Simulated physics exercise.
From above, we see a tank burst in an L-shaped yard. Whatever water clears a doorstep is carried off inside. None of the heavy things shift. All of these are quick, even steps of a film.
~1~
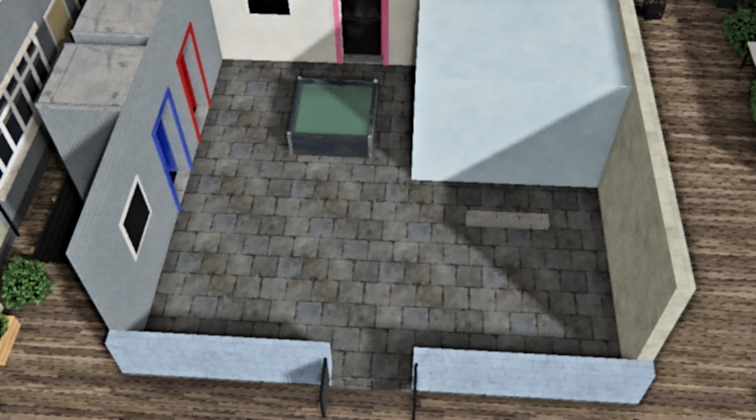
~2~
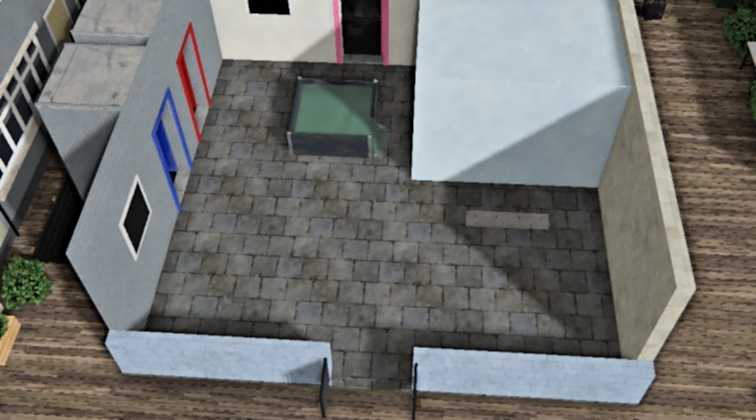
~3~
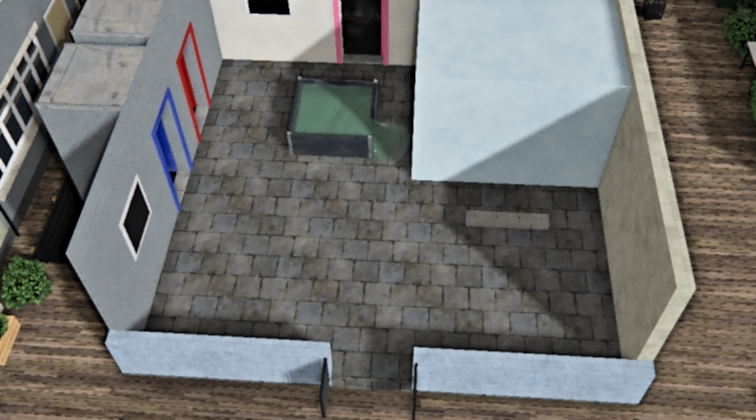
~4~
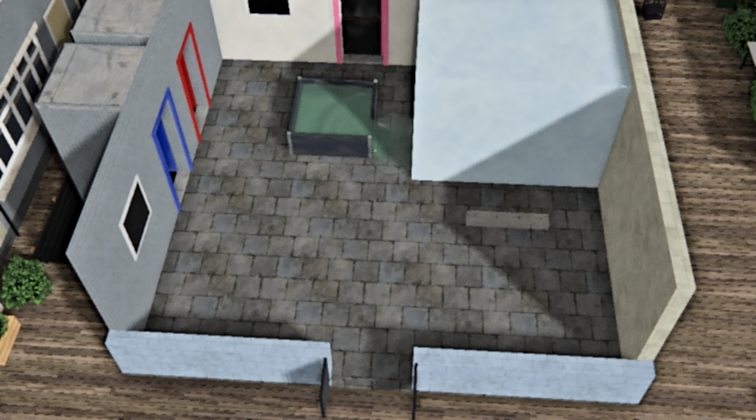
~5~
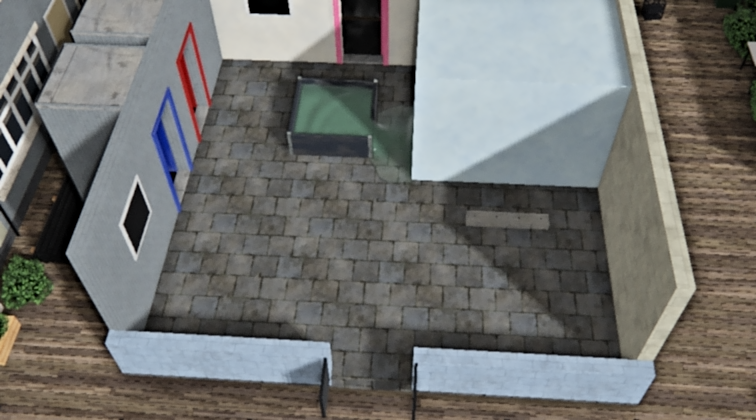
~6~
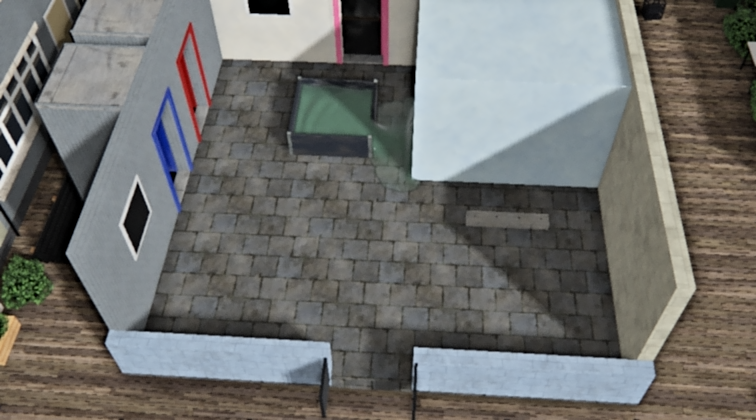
Green water pouring from the right side of a low tank, spreading across grey paving to a pale block in a walled yard.
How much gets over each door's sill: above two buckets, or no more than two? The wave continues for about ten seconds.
Blue door: Two buckets or fewer; pink door: More than two buckets; red door: Two buckets or fewer.
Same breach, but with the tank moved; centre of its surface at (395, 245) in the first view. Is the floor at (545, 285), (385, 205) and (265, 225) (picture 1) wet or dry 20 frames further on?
Point by point: Swamped; still bare; still bare.
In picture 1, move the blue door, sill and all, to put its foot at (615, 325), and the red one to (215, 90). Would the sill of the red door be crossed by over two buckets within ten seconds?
Red: Comes in high.
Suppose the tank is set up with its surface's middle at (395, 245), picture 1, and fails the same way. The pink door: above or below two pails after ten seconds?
Result for pink: It doesn't reach it.
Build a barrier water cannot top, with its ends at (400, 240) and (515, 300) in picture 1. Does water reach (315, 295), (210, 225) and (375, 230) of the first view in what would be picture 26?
In turn: Under water, no water, wet.
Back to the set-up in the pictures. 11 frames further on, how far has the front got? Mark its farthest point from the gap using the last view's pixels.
My estimate: Roughly (416, 310).
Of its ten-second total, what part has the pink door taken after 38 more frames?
It works out at roughly 95 percent of the ten-second total.
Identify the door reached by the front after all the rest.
That's the blue door.
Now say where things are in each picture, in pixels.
The first frame shows the water tank at (334, 110) is whole and still.
In the second frame, the front is at (383, 127), out from the gap at (370, 136).
In the third frame, the front is at (406, 134), out from the gap at (370, 137).
In the fourth frame, the front is at (413, 122), out from the gap at (370, 137).
In the fifth frame, water pours out at (370, 137) and has run to (414, 109).
In the sixth frame, the front is at (414, 101), out from the gap at (370, 137).
A moment on, water covers 10 % of the floor; the blue door not reached, the pink door not reached, the red door not reached.
Next, water covers 20 % of the floor; the blue door not reached, the pink door under two buckets in, the red door not reached.
Then, water covers 40 % of the floor; the blue door not reached, the pink door over two buckets in, the red door not reached.
Later, water covers 45 % of the floor; the blue door not reached, the pink door over two buckets in, the red door wet at the sill, nothing in.
In the end, water covers 55 % of the floor; the blue door wet at the sill, nothing in, the pink door over two buckets in, the red door under two buckets in.
